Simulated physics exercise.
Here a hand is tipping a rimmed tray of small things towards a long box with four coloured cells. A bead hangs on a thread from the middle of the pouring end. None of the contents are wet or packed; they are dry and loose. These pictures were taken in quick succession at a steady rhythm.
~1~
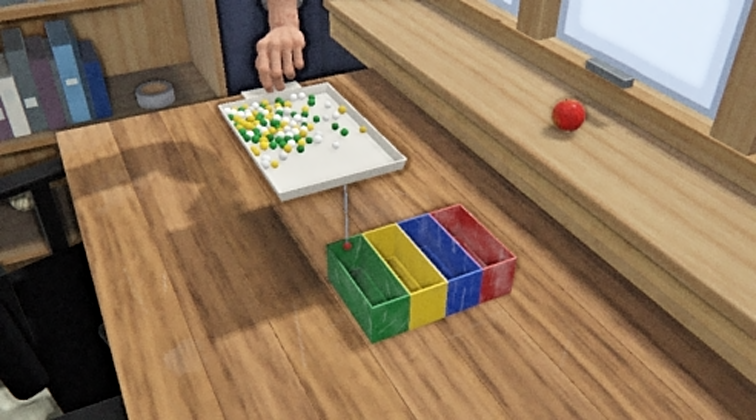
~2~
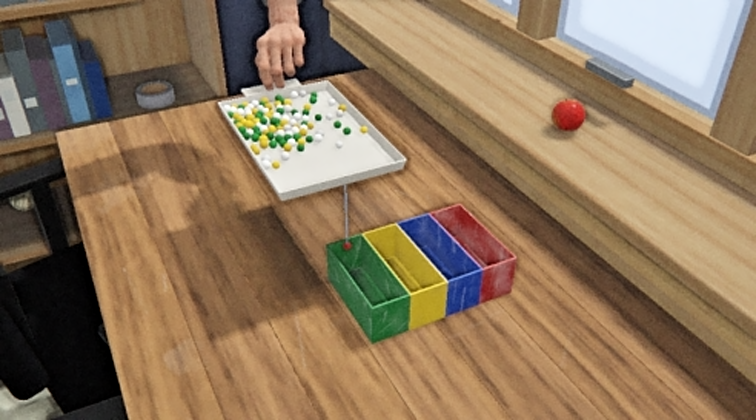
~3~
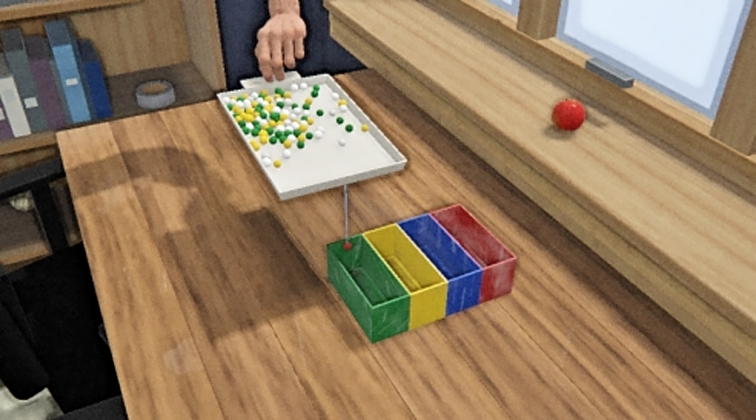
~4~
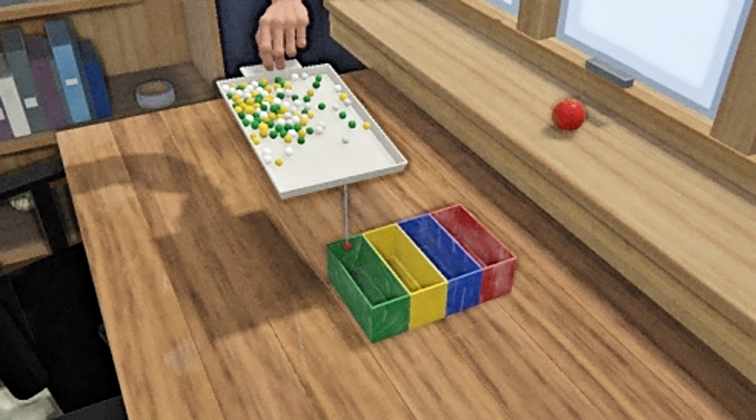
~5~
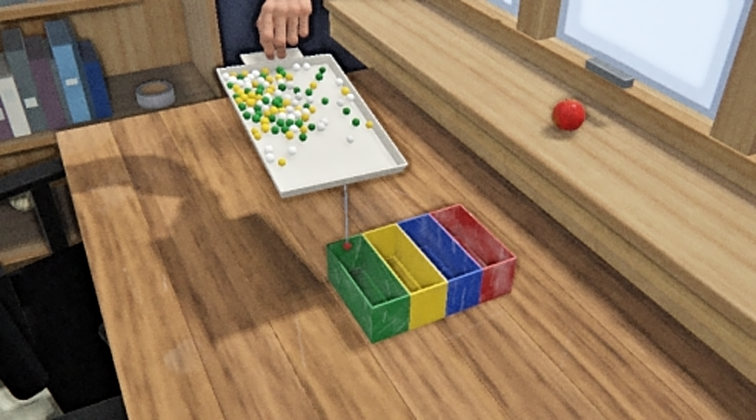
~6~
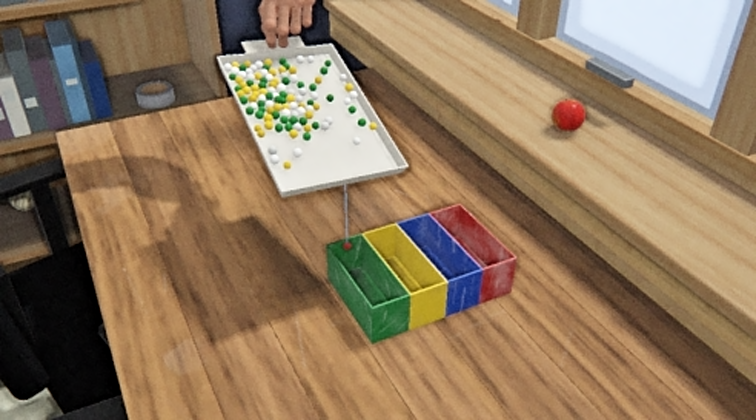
At first, a hand holds a white rimmed tray of green, yellow and white beads almost level above a box with green, yellow, blue and red cells. Then the hand raises the far end, tilting the tray gradually steeper, and the beads shift slightly and begin moving across it.
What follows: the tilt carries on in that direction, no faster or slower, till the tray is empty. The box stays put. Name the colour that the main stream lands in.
Yellow.
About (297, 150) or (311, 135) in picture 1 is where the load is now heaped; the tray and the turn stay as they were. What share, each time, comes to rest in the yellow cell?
About 60 %, then about 50 %.
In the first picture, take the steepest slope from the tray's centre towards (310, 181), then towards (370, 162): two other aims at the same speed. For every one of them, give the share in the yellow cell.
First case around 0 per cent, second case 60 per cent.
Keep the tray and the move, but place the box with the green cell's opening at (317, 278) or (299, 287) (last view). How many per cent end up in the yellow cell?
You'd end up with around 20 per cent and then around 10 per cent.
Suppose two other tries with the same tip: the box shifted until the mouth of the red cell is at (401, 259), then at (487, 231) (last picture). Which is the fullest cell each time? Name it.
The first time it is the red cell, and the second time it is the cell in yellow.
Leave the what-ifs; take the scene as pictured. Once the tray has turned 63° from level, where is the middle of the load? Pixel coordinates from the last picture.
At about (385, 184).
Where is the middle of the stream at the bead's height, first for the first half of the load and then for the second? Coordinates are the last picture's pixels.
The first part passes (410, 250); everything after passes (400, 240).
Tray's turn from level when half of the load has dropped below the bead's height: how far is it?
The angle is around 75°.
Just after the last frame, tray tipped steeply; roughly half on the tray; roughly a quarter in the yellow cell; about a tenth in the green cell; about a tenth in the blue cell; about a tenth falling or outside the box.
A moment on, tray tipped past a quarter turn; just a few on the tray; roughly half in the yellow cell; roughly a quarter in the green cell; about a tenth in the blue cell; just a few in the red cell; roughly a quarter falling or outside the box.
Further on, tray tipped past a quarter turn; roughly half in the yellow cell; roughly a quarter in the green cell; about a tenth in the blue cell; just a few in the red cell; about a tenth falling or outside the box.
When it is over, tray tipped past a quarter turn; roughly half in the yellow cell; roughly a quarter in the green cell; about a tenth in the blue cell; just a few in the red cell; about a tenth outside the box.
